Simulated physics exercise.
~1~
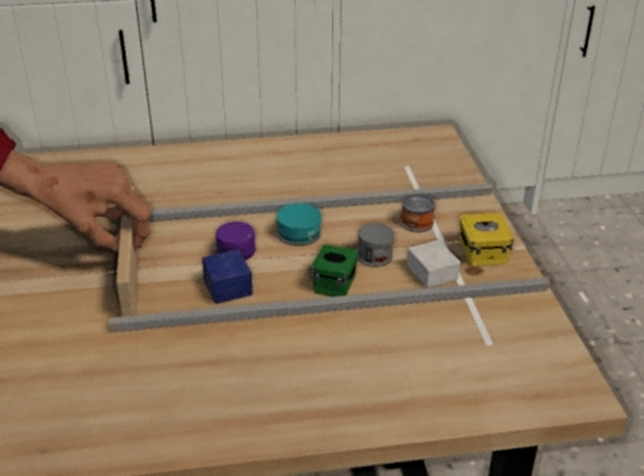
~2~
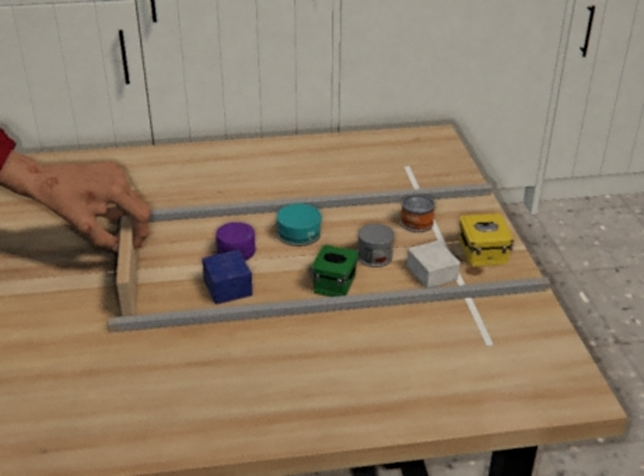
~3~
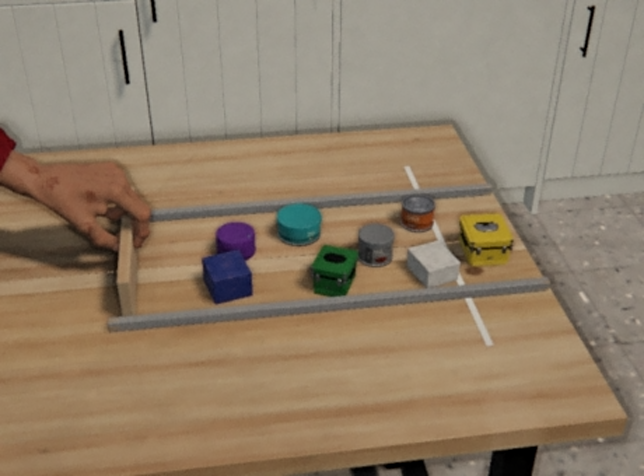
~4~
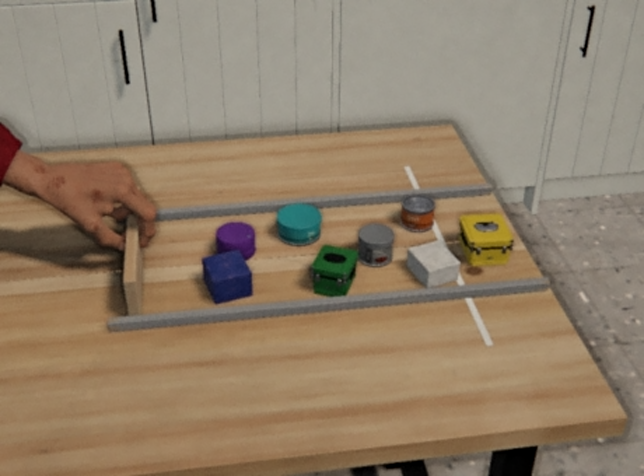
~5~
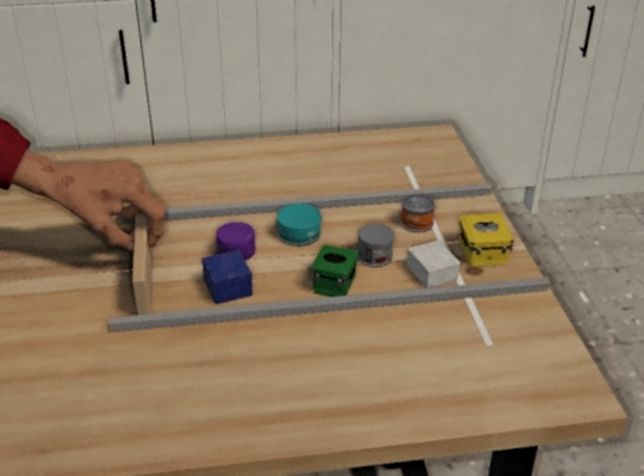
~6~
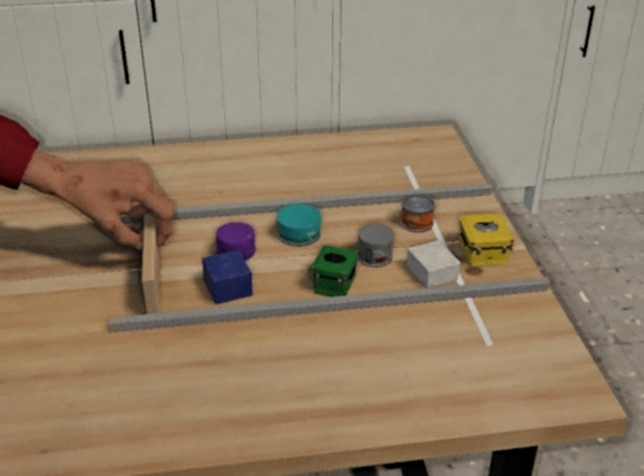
A hand held a wooden board upright between two grey rails on a table, then slid it slightly to the right, while the eight small tins, blocks and cases in front of it stayed still.
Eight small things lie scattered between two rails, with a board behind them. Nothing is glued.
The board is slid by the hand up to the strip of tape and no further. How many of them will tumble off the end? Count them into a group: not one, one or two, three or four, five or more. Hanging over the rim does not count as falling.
Under three but some drop.
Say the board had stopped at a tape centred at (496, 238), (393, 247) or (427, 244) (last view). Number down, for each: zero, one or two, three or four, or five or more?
So in that order I'd say five or over; no fall at all; one to two.
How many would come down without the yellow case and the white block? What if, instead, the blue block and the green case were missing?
The first removal gives 0, the second gives 0.
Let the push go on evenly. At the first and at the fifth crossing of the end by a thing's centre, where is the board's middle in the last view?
In pixels, around (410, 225) followed by around (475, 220).
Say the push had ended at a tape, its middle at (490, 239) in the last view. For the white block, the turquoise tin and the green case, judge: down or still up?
The white block slips off, the turquoise tin keeps its place and the green case slips off.
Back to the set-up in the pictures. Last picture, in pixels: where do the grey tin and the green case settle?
The first sits around (488, 235), while the other sits around (512, 256).
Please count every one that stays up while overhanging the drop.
Overhanging ones - 0.
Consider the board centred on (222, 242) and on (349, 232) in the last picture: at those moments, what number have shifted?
First 2, then 6.
A little later, none off yet; yellow case at rest near (485, 239); orange pot at rest near (418, 213); white block at rest near (433, 264).
When it is over, the number that fall off is one or two; down, white block and yellow case.
